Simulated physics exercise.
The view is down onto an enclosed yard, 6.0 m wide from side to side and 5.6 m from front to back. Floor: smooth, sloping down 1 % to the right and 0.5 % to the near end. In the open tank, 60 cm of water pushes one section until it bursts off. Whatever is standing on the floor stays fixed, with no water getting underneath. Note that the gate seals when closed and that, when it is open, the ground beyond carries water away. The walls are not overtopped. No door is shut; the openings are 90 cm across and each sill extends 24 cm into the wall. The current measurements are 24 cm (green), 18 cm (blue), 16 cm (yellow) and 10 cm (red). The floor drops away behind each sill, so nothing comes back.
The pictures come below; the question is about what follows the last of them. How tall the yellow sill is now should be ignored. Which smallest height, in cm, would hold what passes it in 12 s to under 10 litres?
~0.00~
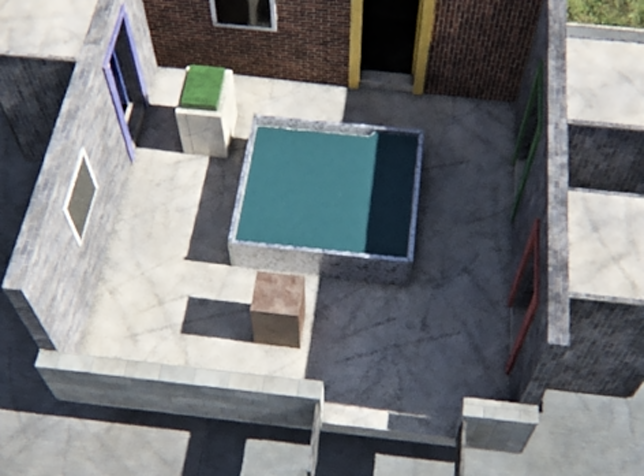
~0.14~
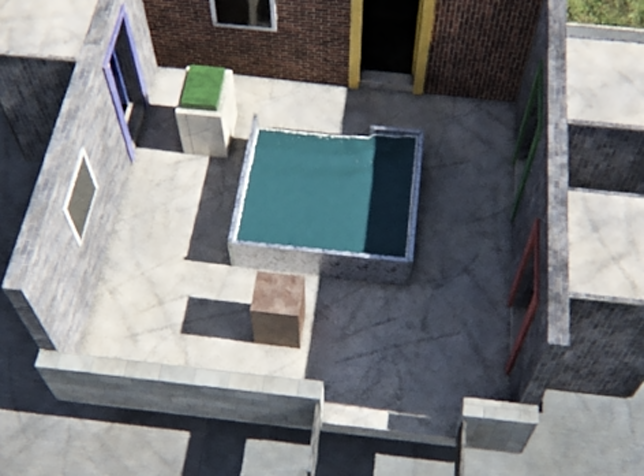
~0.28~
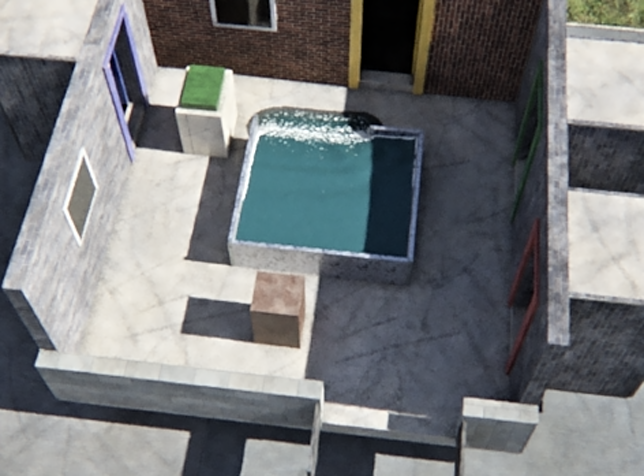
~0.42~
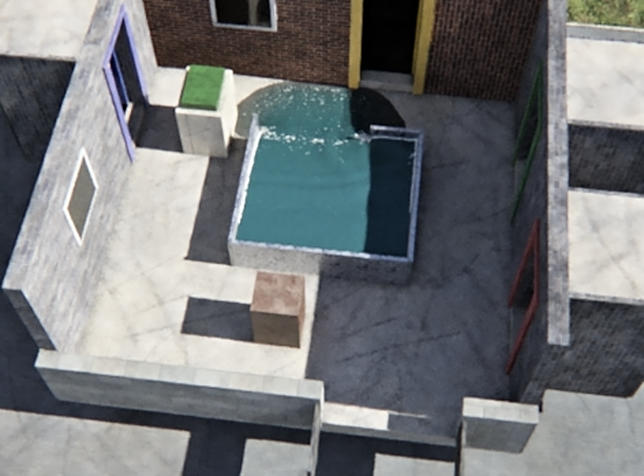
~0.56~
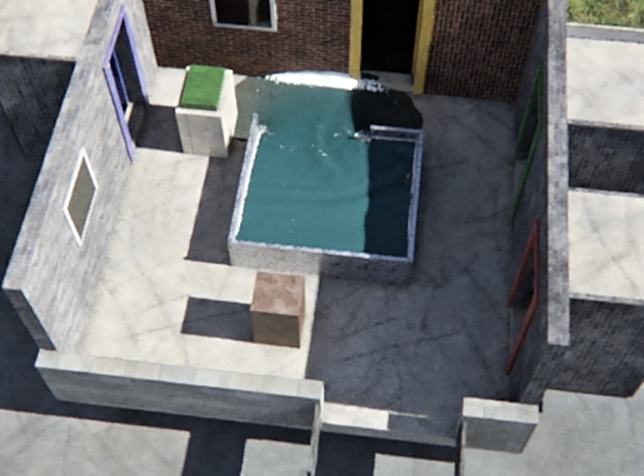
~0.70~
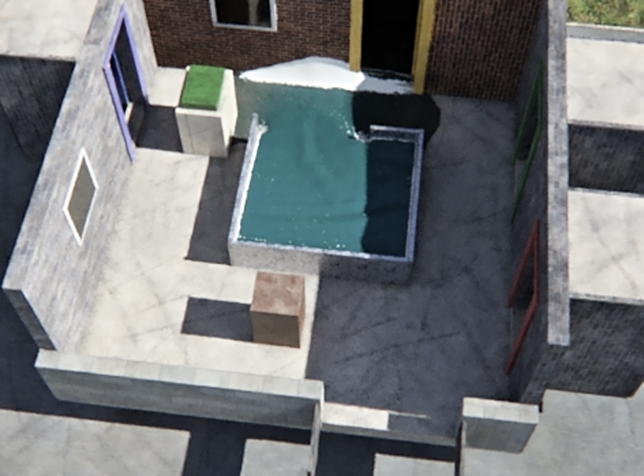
It would have to be roughly 31 cm high.
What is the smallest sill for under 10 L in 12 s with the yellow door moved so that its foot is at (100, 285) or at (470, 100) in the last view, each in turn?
First place around 6.0 cm, second around 18 cm.
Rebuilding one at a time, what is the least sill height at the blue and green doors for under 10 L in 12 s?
About 19 cm at blue and 13.5 cm at green.
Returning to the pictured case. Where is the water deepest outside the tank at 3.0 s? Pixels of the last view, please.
About (158, 67).
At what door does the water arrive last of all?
The red door.
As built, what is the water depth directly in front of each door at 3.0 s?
Centimetres: Green = 16, blue = 20, yellow = 21, red = 1.
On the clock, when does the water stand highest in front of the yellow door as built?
That happens close to 1.4 s on the clock.
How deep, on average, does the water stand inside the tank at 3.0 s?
Some 25 cm.
After 1.4 s water covers 20 % of the floor, deepest (46 cm) near (316, 91); 28 cm at the yellow door, 28 litres in over its 16 cm sill.
After 3.0 s water covers 50 % of the floor, deepest (40 cm) near (158, 67); 21 cm at the yellow door, 103 litres in over its 16 cm sill.
After 12.0 s water covers 100 % of the floor, deepest (12 cm) near (491, 425); 7 cm at the yellow door, 117 litres in over its 16 cm sill.
At the yellow door as built, the water arrived by 0.6 s and peaked near 28 cm at 1.4 s.
With a sill of 26 cm, 29 litres would have come in within the 12 s; with 35.5 cm, 2 litres. So under 10 litres takes about 31 cm.
